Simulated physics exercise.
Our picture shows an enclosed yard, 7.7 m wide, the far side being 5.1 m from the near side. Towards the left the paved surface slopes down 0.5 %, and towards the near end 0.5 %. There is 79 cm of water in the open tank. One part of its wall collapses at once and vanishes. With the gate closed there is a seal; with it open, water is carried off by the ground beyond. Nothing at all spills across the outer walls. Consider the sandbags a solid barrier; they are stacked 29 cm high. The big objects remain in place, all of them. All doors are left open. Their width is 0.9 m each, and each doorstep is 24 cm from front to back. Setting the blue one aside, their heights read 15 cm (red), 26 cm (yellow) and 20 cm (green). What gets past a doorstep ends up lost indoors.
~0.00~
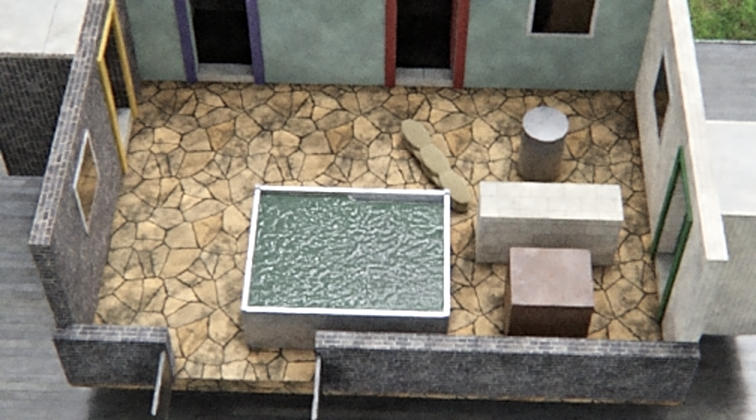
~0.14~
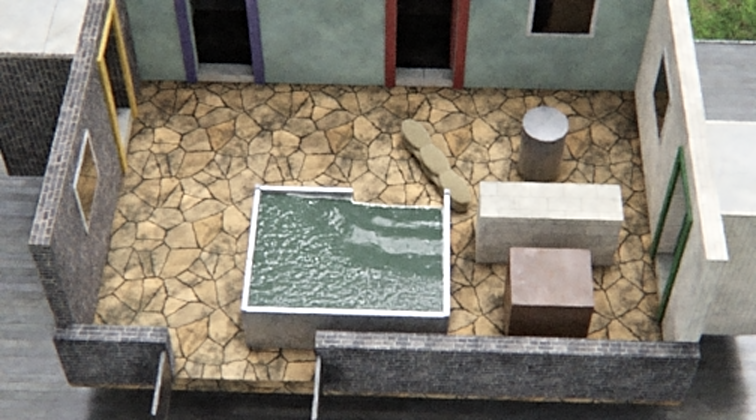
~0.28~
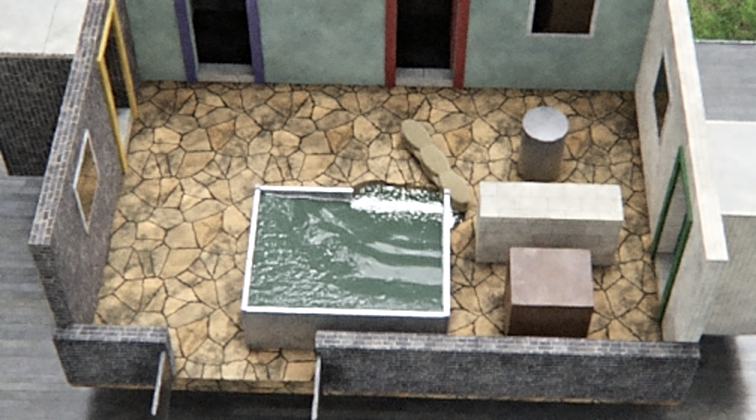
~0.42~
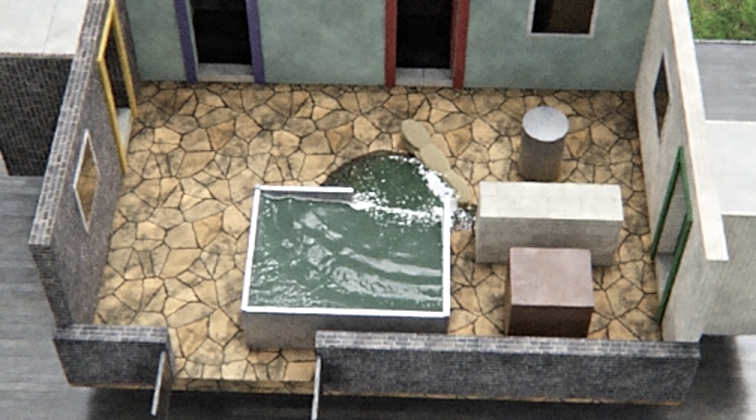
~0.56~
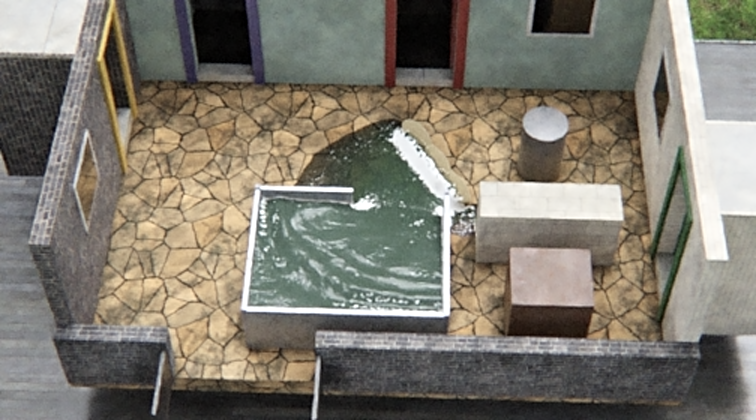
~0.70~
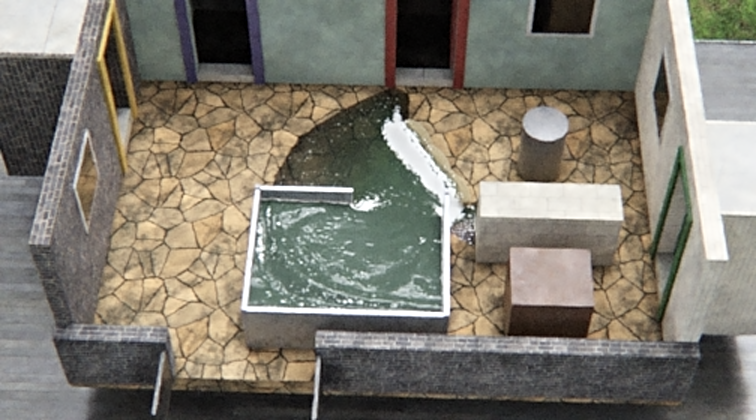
Dark green water churned in an open tank and poured through a gap in its far side, then spread over the stone paving in a widening fan, foaming white along the low tan barrier.
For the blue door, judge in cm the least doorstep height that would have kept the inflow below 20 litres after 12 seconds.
A doorstep of about 16 cm.
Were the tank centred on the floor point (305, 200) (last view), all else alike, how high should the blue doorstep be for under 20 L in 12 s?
In this case, 8.5 cm or so.
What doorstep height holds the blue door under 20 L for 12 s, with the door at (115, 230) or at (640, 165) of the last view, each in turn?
You'd want about 9.0 cm there first, then about 9.0 cm.
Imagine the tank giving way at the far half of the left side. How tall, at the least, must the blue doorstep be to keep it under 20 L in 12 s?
About 20 cm.
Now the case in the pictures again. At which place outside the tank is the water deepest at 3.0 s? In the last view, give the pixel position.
Near (150, 99).
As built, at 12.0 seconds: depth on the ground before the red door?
Lab note: Depth approx. 8.0 cm.
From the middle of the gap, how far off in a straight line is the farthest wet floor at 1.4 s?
Near 3.6 metres, give or take.
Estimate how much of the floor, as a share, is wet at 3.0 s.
About 60 per cent.
After 1.4 s water covers 30 % of the floor, deepest (58 cm) near (440, 198); it has not reached the blue door.
After 3.0 s water covers 60 % of the floor, deepest (44 cm) near (150, 99); 18 cm at the blue door, 4 litres in over its 15 cm doorstep.
After 12.0 s water covers 95 % of the floor, deepest (16 cm) near (137, 108); 9 cm at the blue door, 32 litres in over its 15 cm doorstep.
At the blue door as built, the water arrived by 1.6 s and peaked near 19 cm at 6.4 s.
Run again over the same 12 s with other heights there, 48 litres in over 13.5 cm, 9 litres over 18.5 cm. The limit of 20 litres is kept from about 16 cm up.
